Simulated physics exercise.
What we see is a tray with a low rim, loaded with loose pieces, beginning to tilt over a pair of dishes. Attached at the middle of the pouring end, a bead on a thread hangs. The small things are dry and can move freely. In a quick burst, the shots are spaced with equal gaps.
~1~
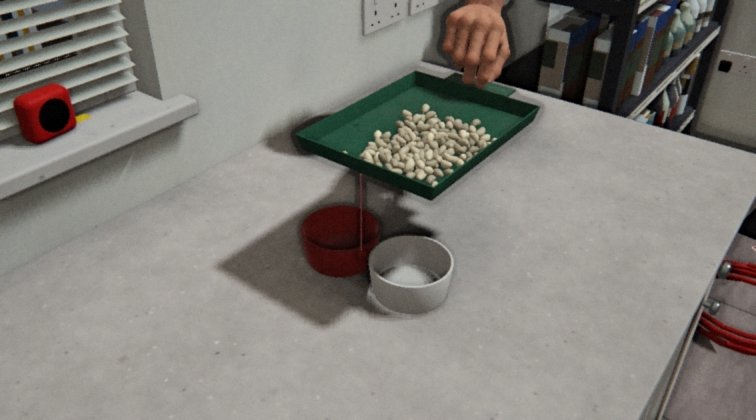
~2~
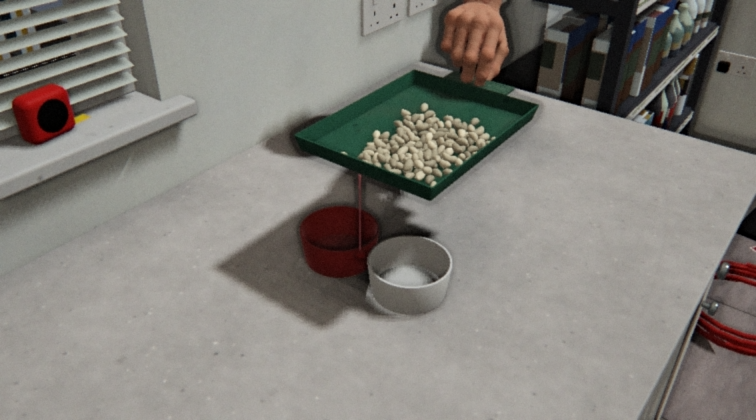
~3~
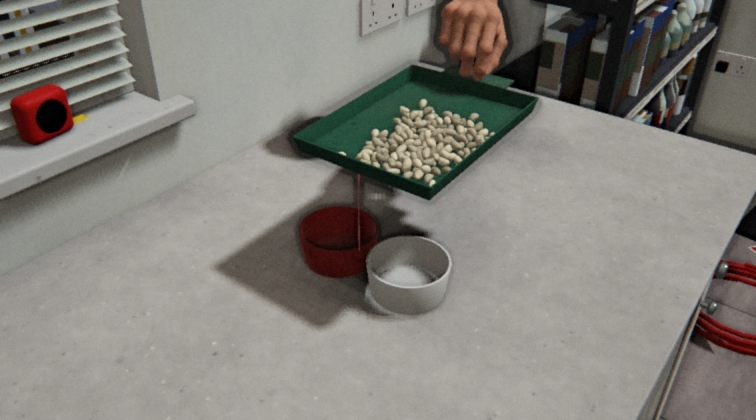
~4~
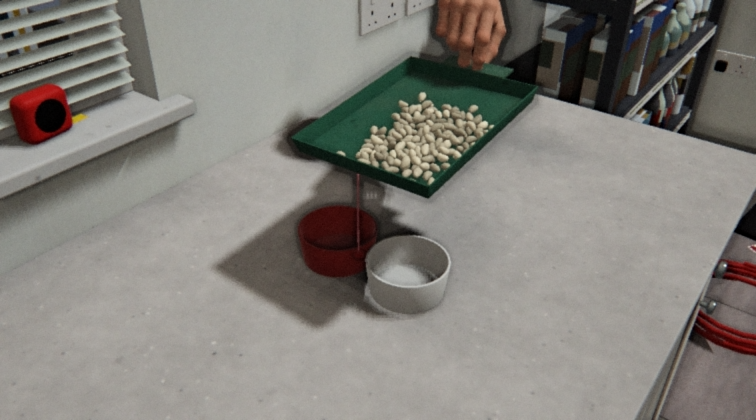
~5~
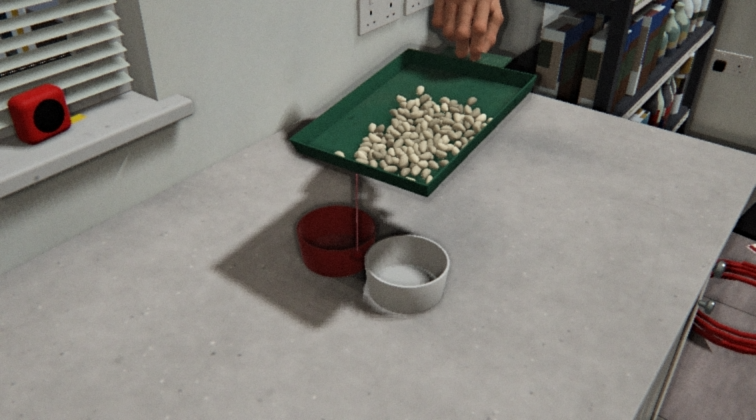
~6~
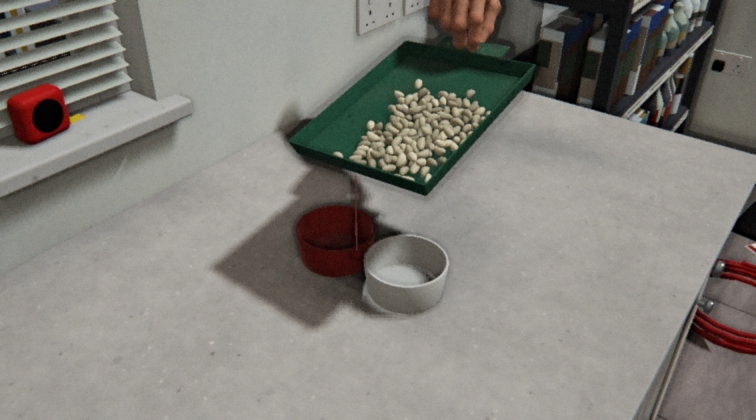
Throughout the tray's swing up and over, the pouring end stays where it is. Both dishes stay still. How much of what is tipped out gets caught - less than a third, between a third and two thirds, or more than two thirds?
The dishes end up holding a small part, below one third.
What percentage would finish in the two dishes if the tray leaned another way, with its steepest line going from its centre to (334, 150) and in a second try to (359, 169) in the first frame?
First case: 30 %; second case: 0 %.
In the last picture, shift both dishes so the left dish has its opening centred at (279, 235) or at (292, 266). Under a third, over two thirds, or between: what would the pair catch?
The middle third; beyond two thirds.
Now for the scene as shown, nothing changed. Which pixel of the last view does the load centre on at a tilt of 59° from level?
Roughly at (361, 140).
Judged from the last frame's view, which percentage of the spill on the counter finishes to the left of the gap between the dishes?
100 %, roughly.
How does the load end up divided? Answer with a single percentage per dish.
Left dish: Around 0 in a hundred; right dish: Around 0 in a hundred.
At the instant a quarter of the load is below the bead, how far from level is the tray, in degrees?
It is at around 100 degrees by then.
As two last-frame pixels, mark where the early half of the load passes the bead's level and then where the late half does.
The early half goes through (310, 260), the late half through (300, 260).
Soon, tray tipped steeply; nearly all on the tray; a stray few in the air.
A while on, tray tipped right over; about two thirds on the tray; a small part outside both; about a quarter in the air.
Towards the end, tray tipped past a quarter turn; a stray few in the left dish; nearly all outside both.
Finally, tray tipped past a quarter turn; none in the right dish; a stray few in the left dish; nearly all outside both.
